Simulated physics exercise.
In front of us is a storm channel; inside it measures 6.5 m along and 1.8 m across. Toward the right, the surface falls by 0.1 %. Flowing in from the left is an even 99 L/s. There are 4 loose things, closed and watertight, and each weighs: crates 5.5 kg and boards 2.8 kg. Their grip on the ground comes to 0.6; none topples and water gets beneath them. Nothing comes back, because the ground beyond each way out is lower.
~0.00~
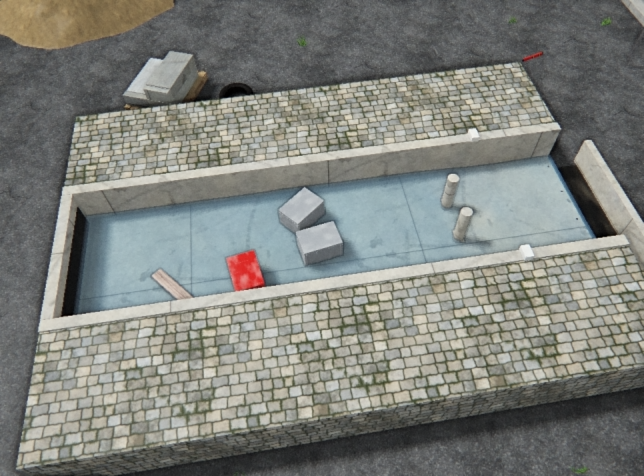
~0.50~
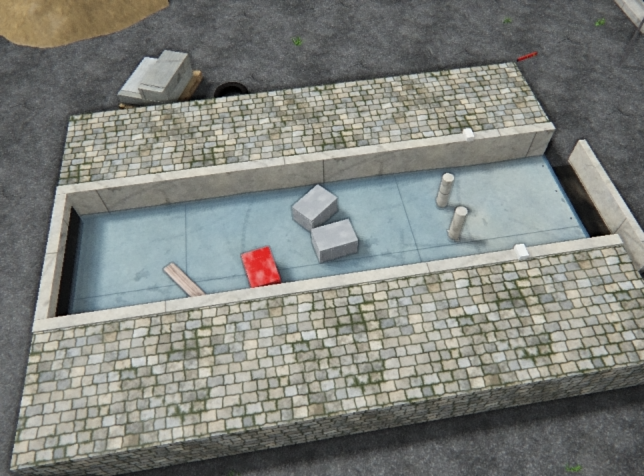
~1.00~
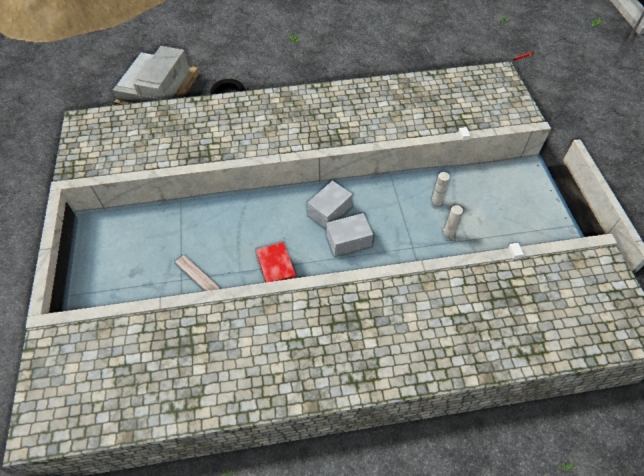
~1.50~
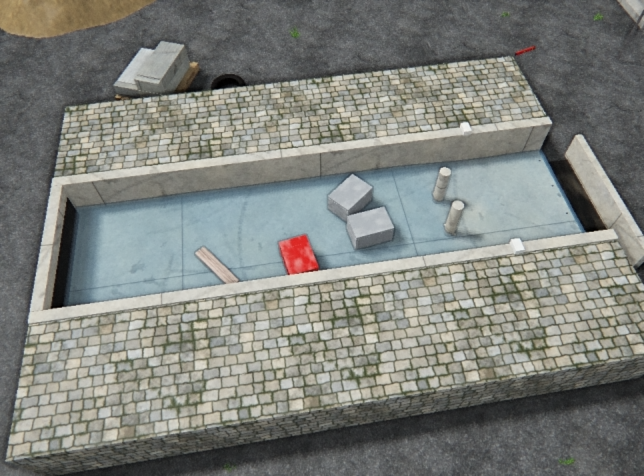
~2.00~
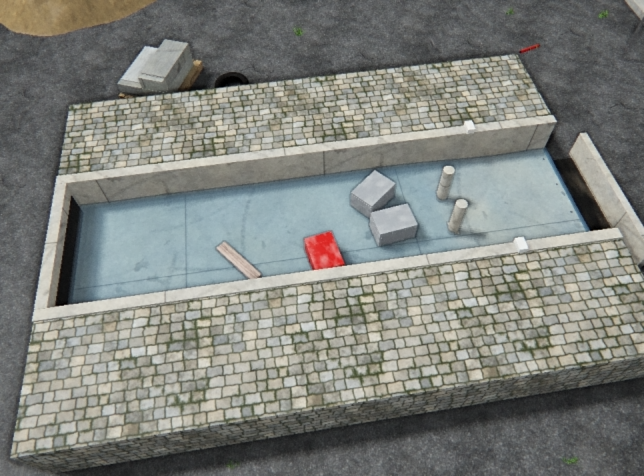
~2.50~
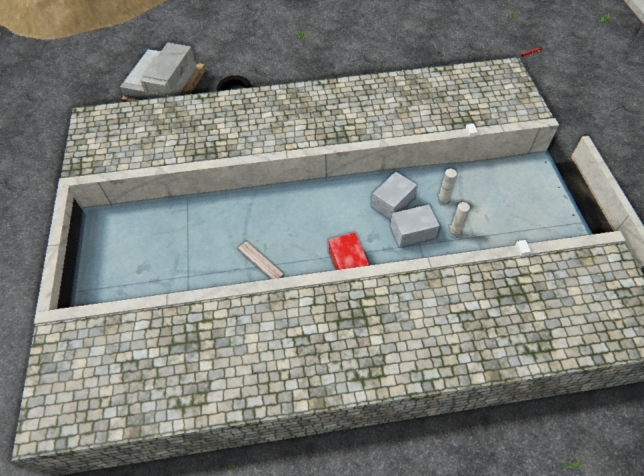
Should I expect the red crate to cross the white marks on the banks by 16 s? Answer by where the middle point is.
As far as I can tell, the red crate goes all the way.
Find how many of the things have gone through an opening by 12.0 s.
By that point, 3.
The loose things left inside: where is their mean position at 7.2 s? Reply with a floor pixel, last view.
Centred roughly on (448, 234).
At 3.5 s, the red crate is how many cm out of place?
200 cm, give or take.
After 3.5 s the red crate is near (394, 247), 1.8 m from its start, afloat; 0 of 4 are over the mark; 4 afloat.
After 7.2 s the red crate has gone out; 2 of 4 are over the mark; 2 afloat.
After 12.0 s the red crate has gone out; 3 of 4 are over the mark; 1 afloat.
After 16.0 s the red crate has gone out; 3 of 4 are over the mark; 1 afloat.
